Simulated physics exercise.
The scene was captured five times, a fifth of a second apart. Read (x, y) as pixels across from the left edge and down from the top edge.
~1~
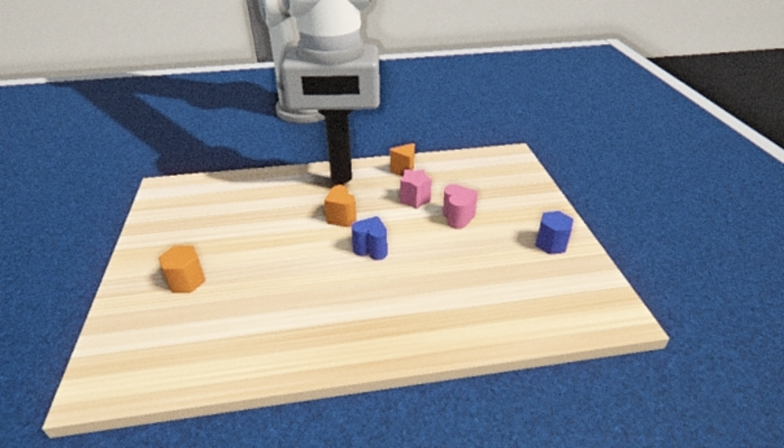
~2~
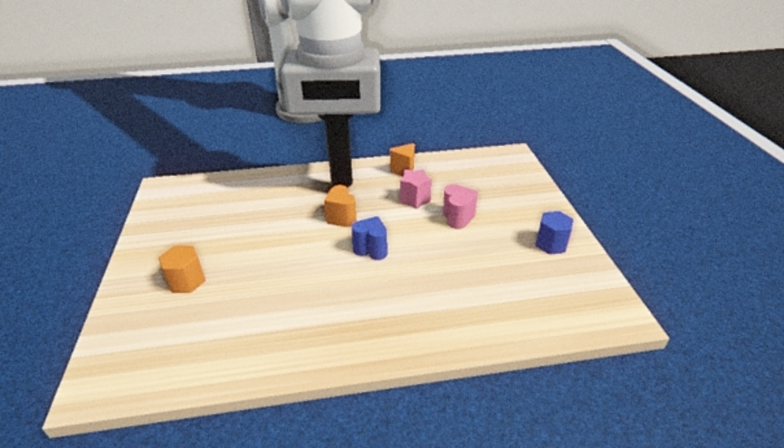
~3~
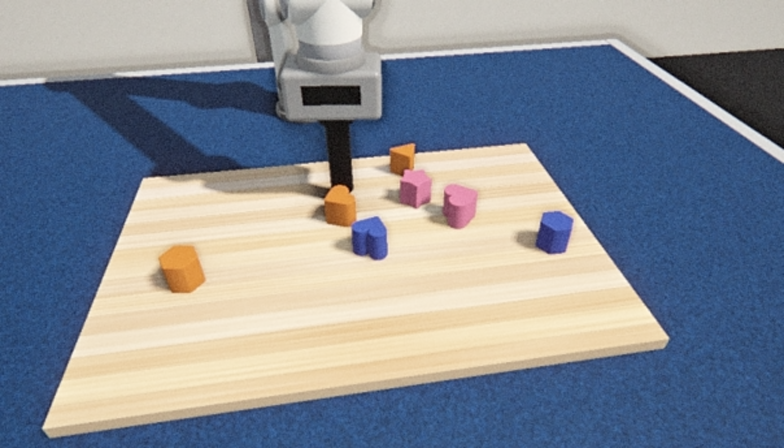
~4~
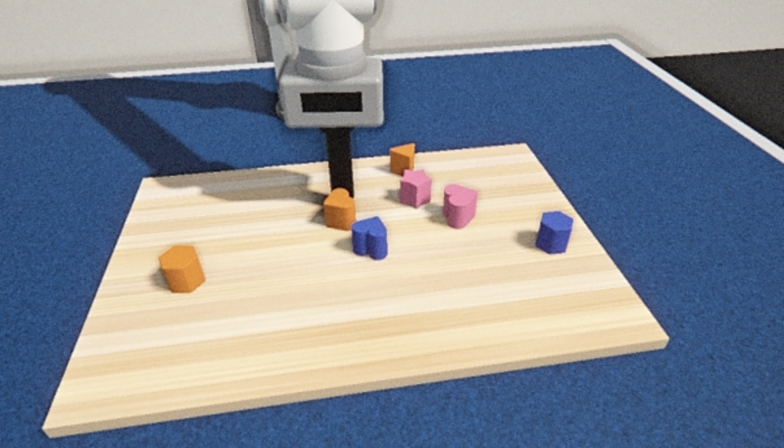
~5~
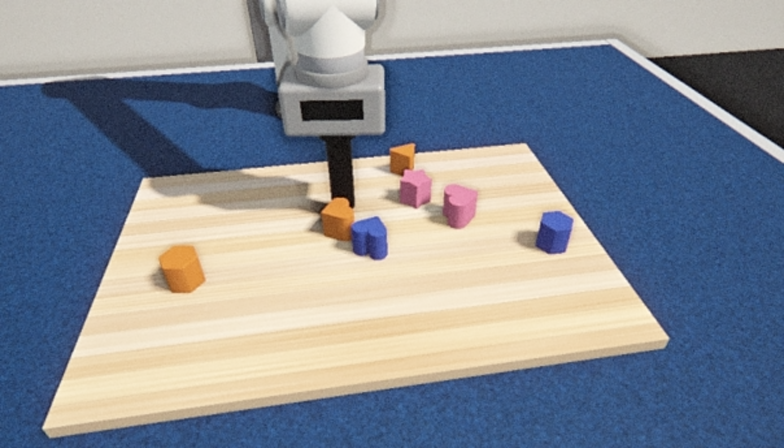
On a wooden board over blue carpet, a robot arm's black bar slides forward, nudging an orange heart block slightly nearer the viewer.
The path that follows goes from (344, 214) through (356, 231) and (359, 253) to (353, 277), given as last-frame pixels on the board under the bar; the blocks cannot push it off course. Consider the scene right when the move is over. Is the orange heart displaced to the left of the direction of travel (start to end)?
The answer is no.
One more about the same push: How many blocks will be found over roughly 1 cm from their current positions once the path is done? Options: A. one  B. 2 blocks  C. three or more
I'll go with B - 2 blocks.
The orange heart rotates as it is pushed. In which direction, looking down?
Answer: With the clock.
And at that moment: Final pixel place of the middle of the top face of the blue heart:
My best guess is (384, 242).
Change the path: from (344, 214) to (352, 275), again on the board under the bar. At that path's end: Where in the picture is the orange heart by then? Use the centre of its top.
Roughly at (320, 257).
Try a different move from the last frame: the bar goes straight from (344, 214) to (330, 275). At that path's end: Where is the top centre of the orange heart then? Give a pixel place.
In the picture, that point is around (324, 274).
The first path, step by step. One third of the way, bar (356, 224); orange heart (336, 224), turned 50° clockwise.
Two thirds of the way, bar (359, 245); orange heart (328, 235), turned 115° clockwise; blue heart (381, 239), turned 45° anticlockwise.
At the end, bar (352, 269); orange heart (325, 241), turned 155° clockwise; blue heart (384, 242), turned 60° anticlockwise.
